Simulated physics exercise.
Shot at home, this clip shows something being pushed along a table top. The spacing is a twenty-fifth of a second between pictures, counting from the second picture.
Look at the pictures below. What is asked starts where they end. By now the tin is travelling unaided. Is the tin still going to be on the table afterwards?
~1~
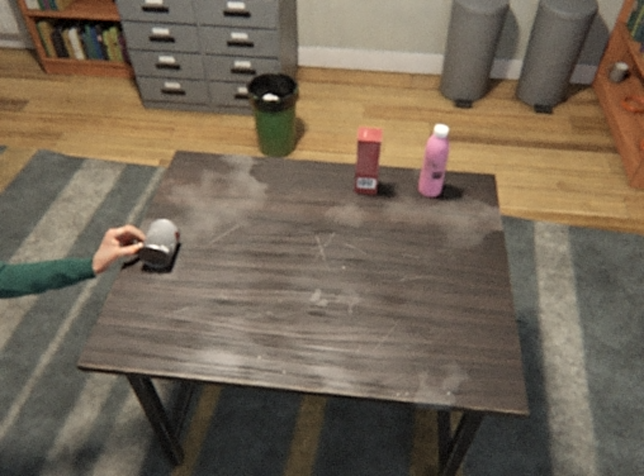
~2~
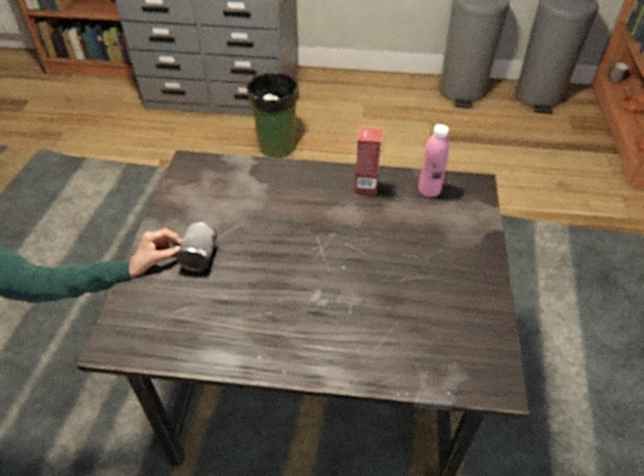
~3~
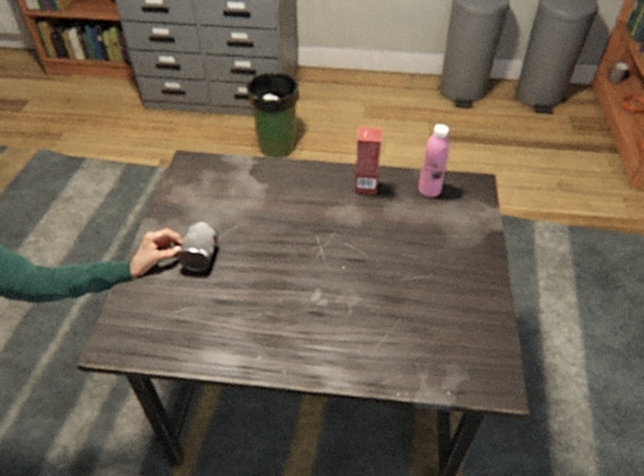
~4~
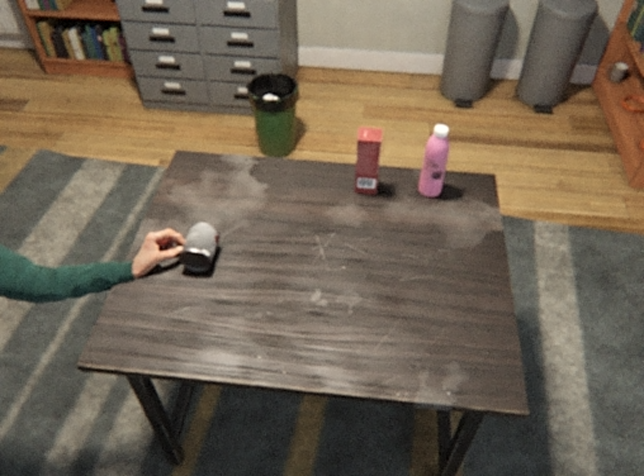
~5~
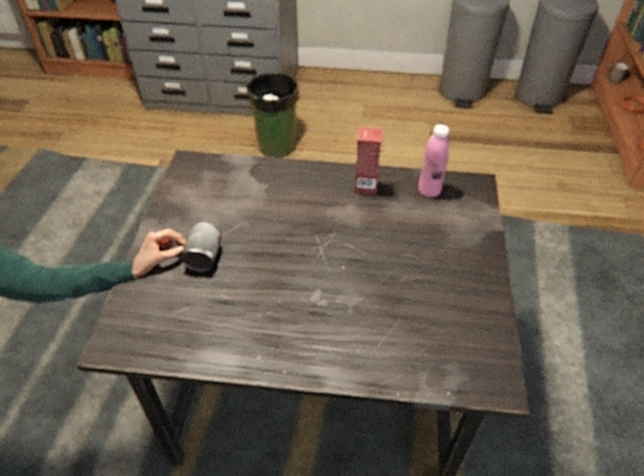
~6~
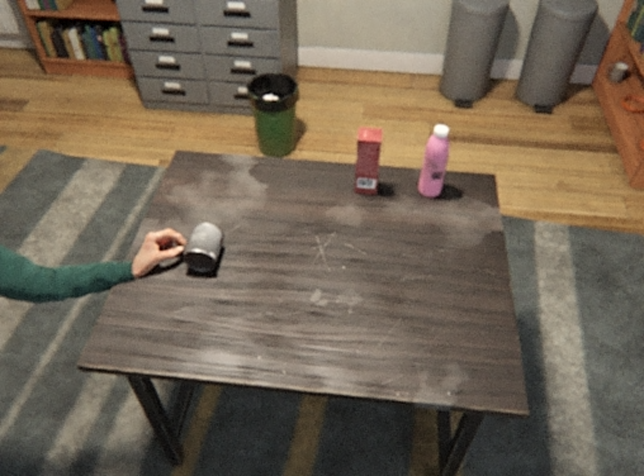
Yes, it is still there.
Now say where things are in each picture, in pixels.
Under the hand; grey tin (160, 244), in the first frame.
Under the hand; grey tin (197, 247), in the second frame.
Under the hand; grey tin (198, 247), in the third frame.
Grey tin (200, 247), in the fourth frame.
Grey tin (202, 248), in the fifth frame.
Grey tin (204, 247), in the sixth frame.
Then, 0.20 s past the last view, grey tin displaced a little near (213, 248).
Then, 0.50 s past the last view, grey tin displaced about its own width near (225, 250).
Then, 0.90 s past the last view, grey tin displaced about its own width near (237, 250).
Then, 1.40 s past the last view, grey tin displaced about its own width near (246, 251).
Finally, moved from the start, grey tin. Final places as the last picture's camera would see them, grey tin near (249, 252).
